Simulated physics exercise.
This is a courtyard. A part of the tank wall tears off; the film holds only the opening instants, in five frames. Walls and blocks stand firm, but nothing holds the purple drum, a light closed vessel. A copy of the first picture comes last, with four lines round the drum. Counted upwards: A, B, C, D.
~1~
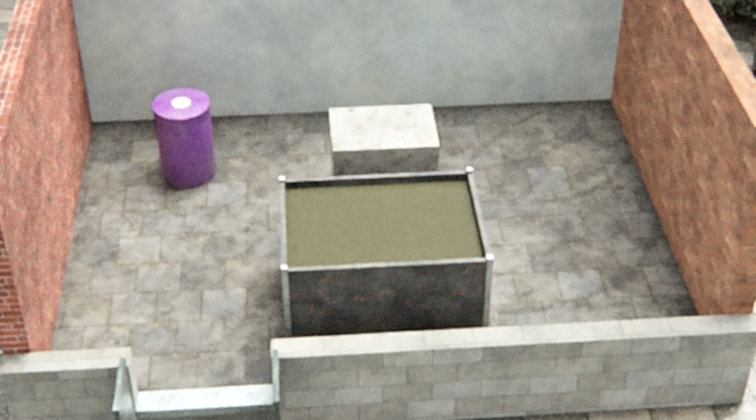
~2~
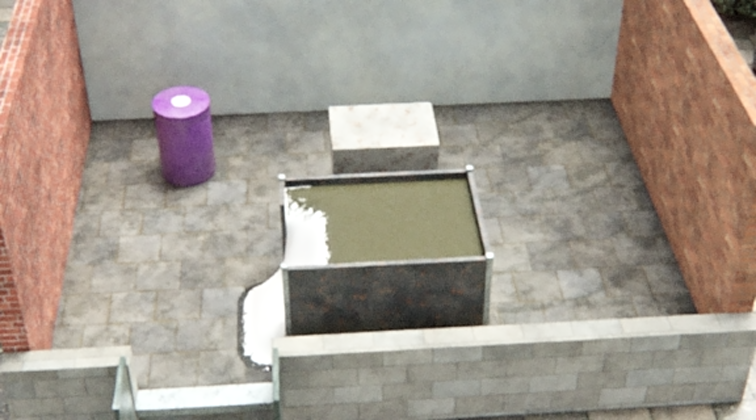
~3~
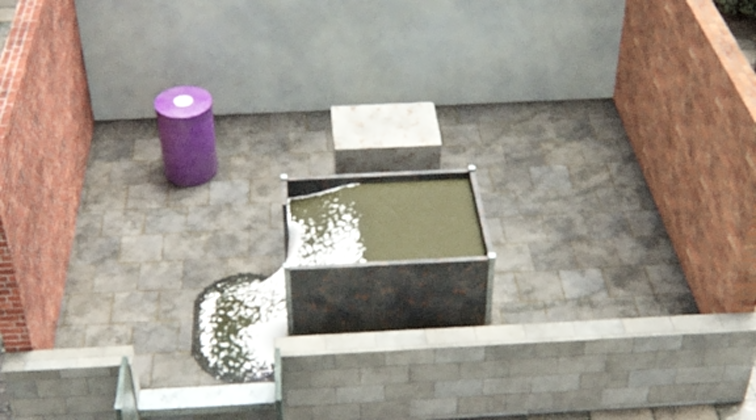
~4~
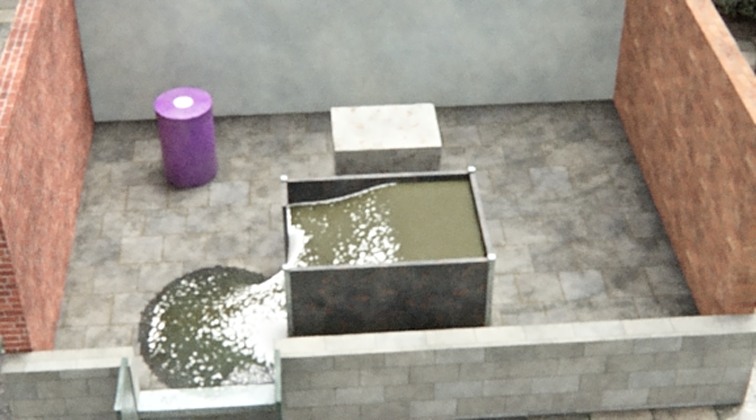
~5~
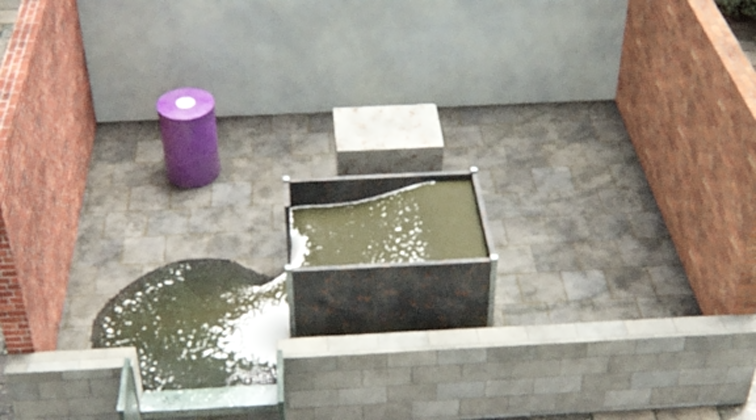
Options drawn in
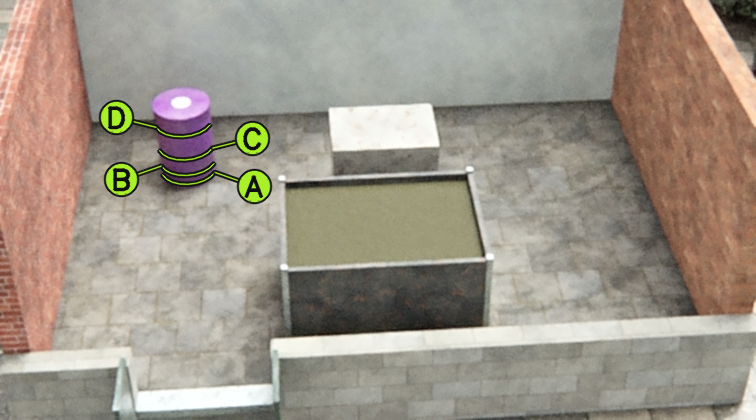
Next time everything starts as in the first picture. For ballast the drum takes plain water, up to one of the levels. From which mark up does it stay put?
C will do.
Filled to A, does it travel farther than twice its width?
Yes, it does.
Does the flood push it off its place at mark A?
Yes, it does.
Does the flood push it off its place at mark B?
Yes, it does.
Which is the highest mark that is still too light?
The answer is B.
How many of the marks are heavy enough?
Two of them.
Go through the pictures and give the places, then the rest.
The first picture shows lid of the purple drum at (181, 103); tank full, its middle at (382, 225); open gate at (202, 347).
In the second picture, 2 % of the ground under water, its edge towards the drum at (260, 287).
In the third picture, 4 % of the ground under water, its edge towards the drum at (224, 283).
In the fourth picture, 8 % of the ground under water, its edge towards the drum at (218, 272).
The fifth picture shows lid of the purple drum at (186, 103); 12 % of the ground under water, its edge towards the drum at (195, 265).
In lime, A at (188, 184); B at (186, 175); C at (185, 160); D at (182, 136); from the bottom up A, B, C, D.
With A, it is pushed about 7 times its own width away.
With B, it is pushed about its own width away.
With C, it does not move.
With D, it does not move.
